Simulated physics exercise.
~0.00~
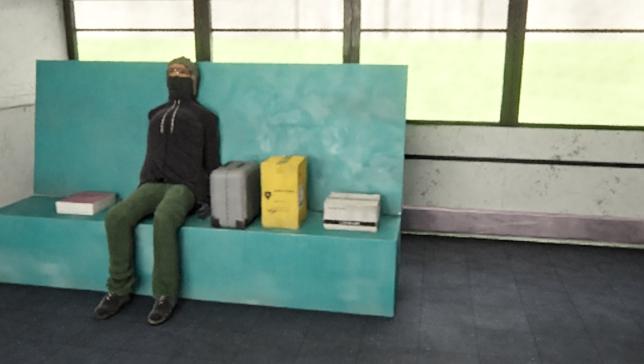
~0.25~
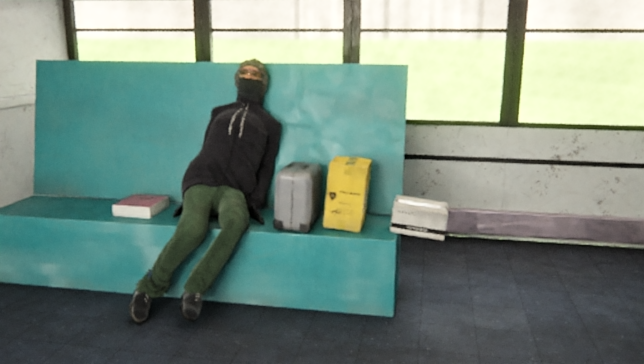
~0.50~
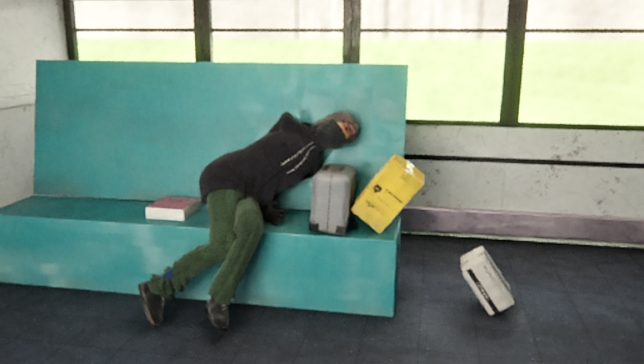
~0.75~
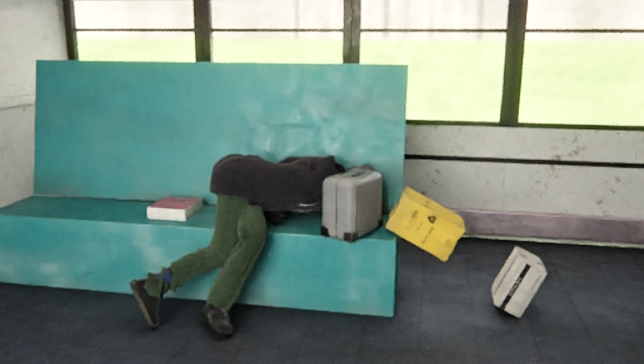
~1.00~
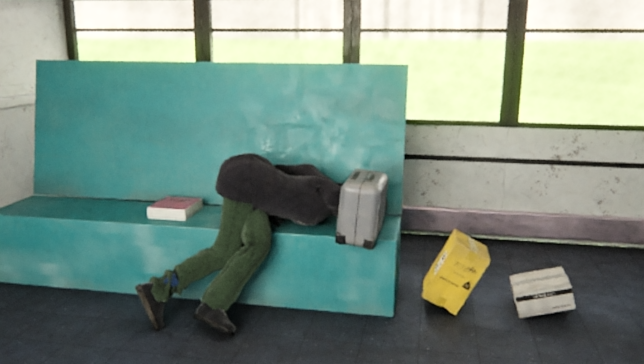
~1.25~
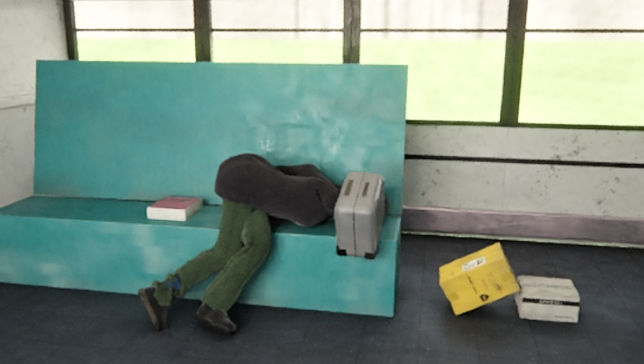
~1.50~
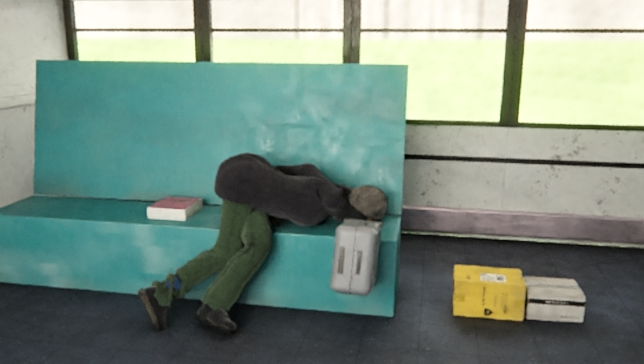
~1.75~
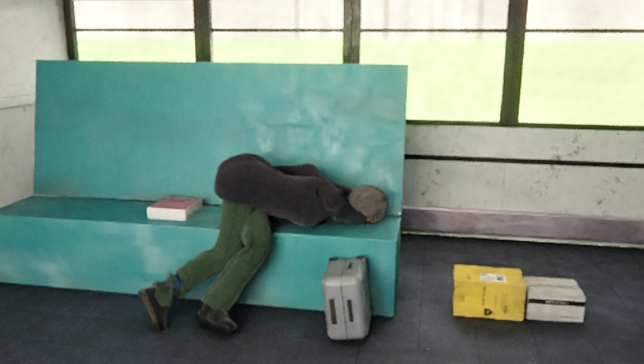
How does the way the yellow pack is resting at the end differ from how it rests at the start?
At the start the yellow pack stands upright on the bench, but at the end it lies on its side on the floor next to the white carton.
